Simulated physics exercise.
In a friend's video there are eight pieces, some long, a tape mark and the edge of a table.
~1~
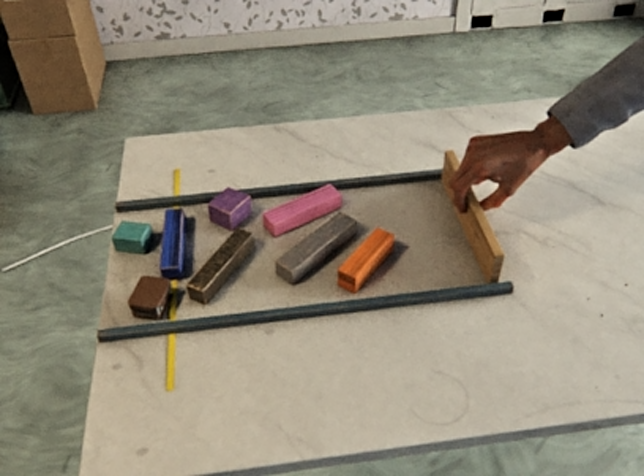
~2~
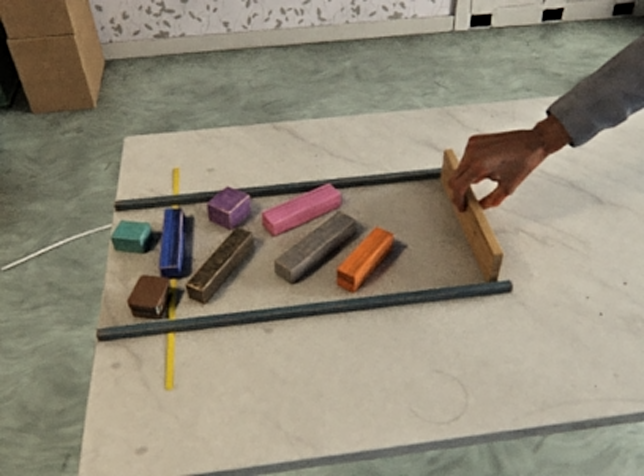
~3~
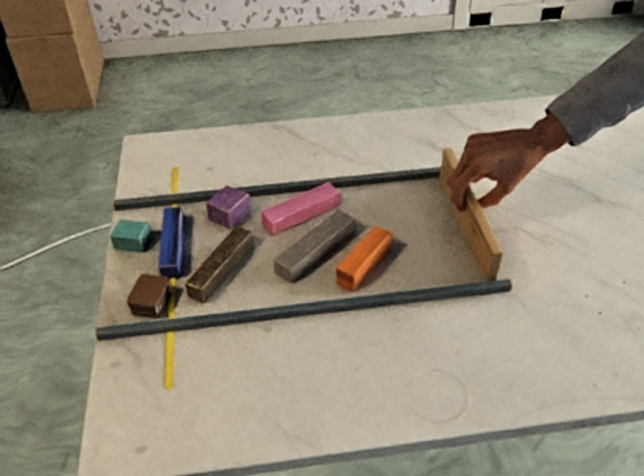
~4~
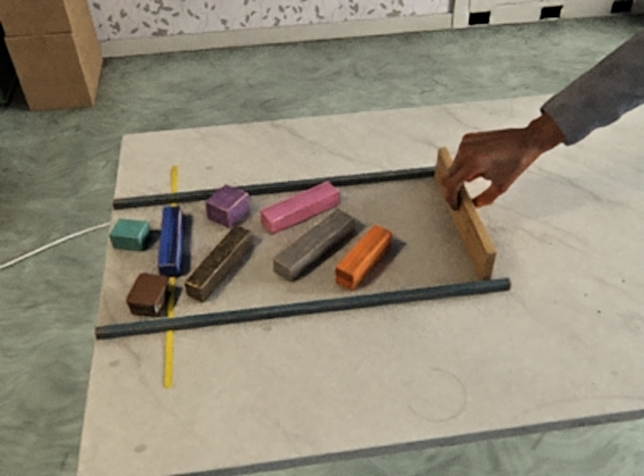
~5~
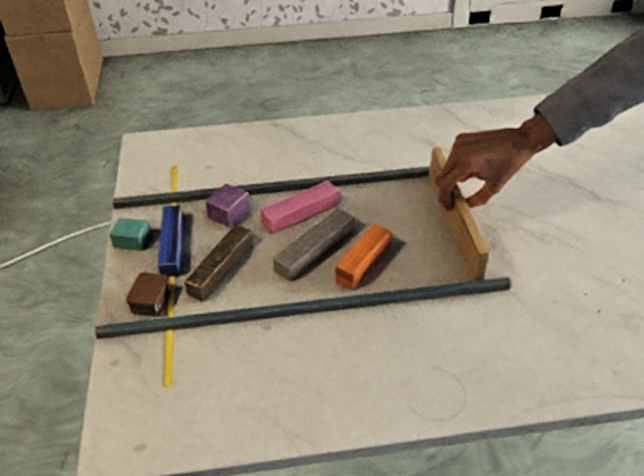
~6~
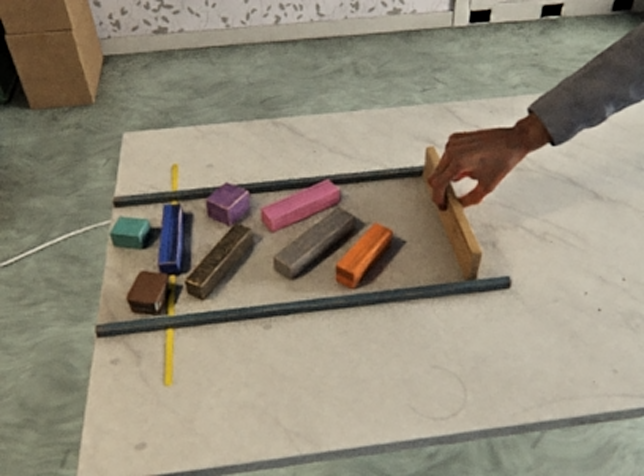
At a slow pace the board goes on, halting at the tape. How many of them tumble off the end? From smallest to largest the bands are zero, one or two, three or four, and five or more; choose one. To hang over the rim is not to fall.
The right band is three or four.
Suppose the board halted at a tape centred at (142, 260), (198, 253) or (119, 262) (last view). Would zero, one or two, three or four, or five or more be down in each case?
Taken in the order given: Five or more, one to two, more than four.
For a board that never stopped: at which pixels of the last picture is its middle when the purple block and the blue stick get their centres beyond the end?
Its middle is about (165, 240) and about (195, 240).
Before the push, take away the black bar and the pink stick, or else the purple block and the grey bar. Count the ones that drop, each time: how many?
1 in the first try, 2 in the second.
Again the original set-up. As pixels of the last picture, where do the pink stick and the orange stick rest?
Final positions: Near (135, 224); near (159, 284).
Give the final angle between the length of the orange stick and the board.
Some 0 degrees.
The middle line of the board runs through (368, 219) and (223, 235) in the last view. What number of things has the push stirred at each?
The counts are 1 and 8.
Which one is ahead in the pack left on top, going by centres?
The black bar is foremost.
Soon after, none off yet; turquoise block at rest near (131, 233); brown case at rest near (149, 294); blue stick at rest near (172, 238).
After that, none off yet; turquoise block displaced about its own width near (99, 238); brown case displaced about its own width near (108, 293); blue stick displaced a little near (125, 244).
In the end, the number that fall off is three or four; gone, blue stick, brown case and turquoise block.
